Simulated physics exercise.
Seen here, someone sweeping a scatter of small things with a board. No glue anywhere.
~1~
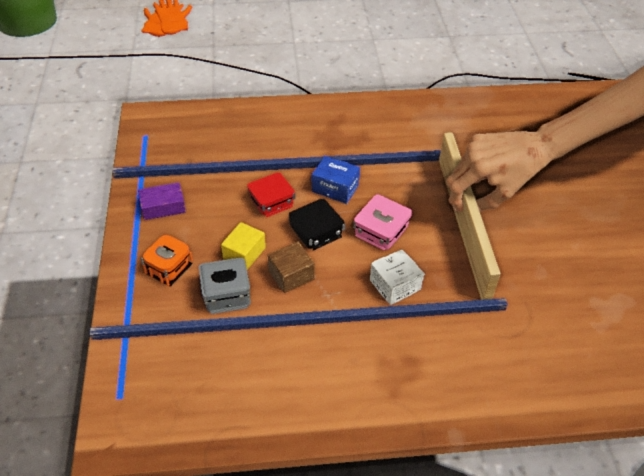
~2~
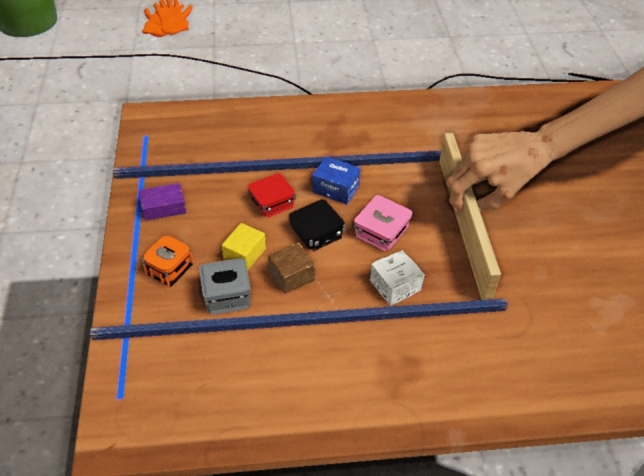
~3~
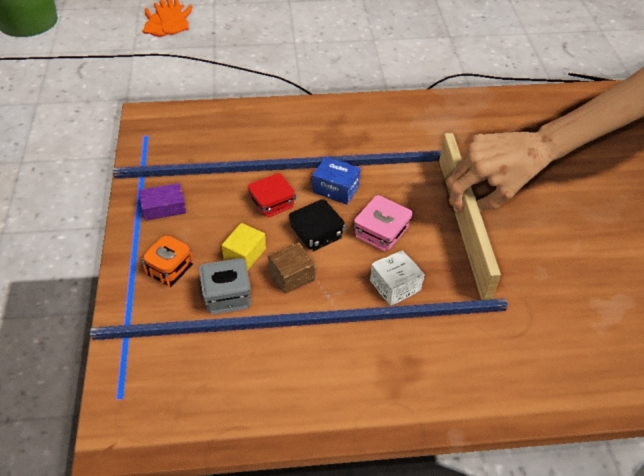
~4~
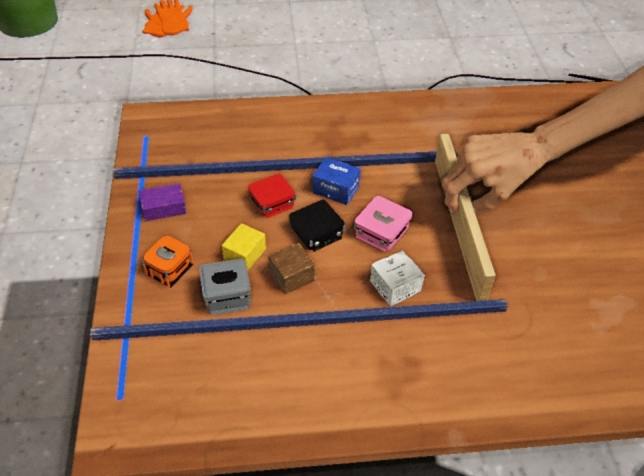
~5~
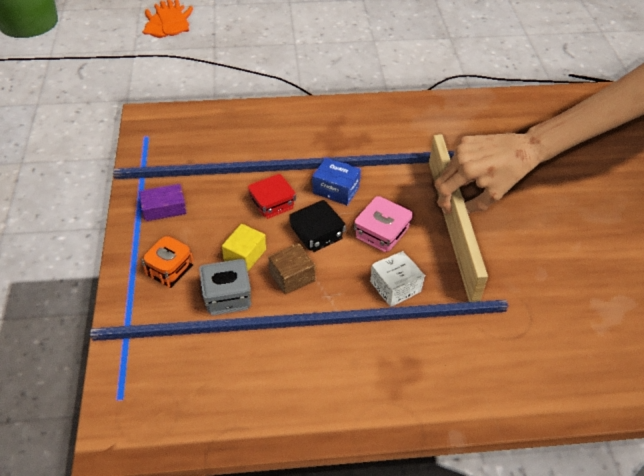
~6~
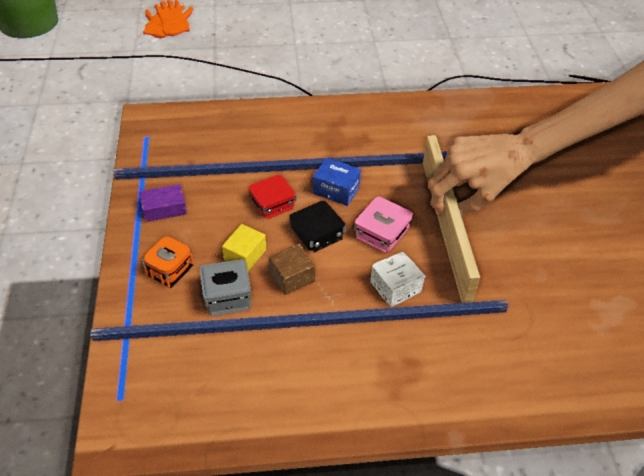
A hand held a wooden board upright between two dark blue strips, then slid it slightly left toward the scattered colourful blocks and little cases, which all stayed where they were.
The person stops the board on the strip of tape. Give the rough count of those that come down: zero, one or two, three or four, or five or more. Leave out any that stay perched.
The number that fall off is five or more.
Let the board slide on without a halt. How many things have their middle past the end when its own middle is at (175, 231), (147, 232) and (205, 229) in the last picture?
It would be 3, 7 and 1.
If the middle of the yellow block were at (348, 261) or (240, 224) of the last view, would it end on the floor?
In that order, it stays on; tumbles off.
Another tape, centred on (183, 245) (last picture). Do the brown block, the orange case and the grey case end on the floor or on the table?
The brown block stays on, the orange case drops off, the grey case goes over.
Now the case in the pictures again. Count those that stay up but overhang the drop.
It comes to 3.
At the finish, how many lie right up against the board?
In contact: 3.
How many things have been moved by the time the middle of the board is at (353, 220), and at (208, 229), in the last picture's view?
4 and 10.
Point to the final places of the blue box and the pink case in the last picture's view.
Near (118, 195) and (111, 256).
A little later, none off yet; purple block at rest near (163, 203); orange case at rest near (168, 262); grey case at rest near (226, 288).
Next, none off yet; purple block shifted about its own width near (132, 204); orange case shifted about its own width near (136, 258); grey case shifted well along near (133, 302).
When it is over, the number that fall off is five or more; down, black case, brown block, red case, yellow block, grey case, orange case and purple block.
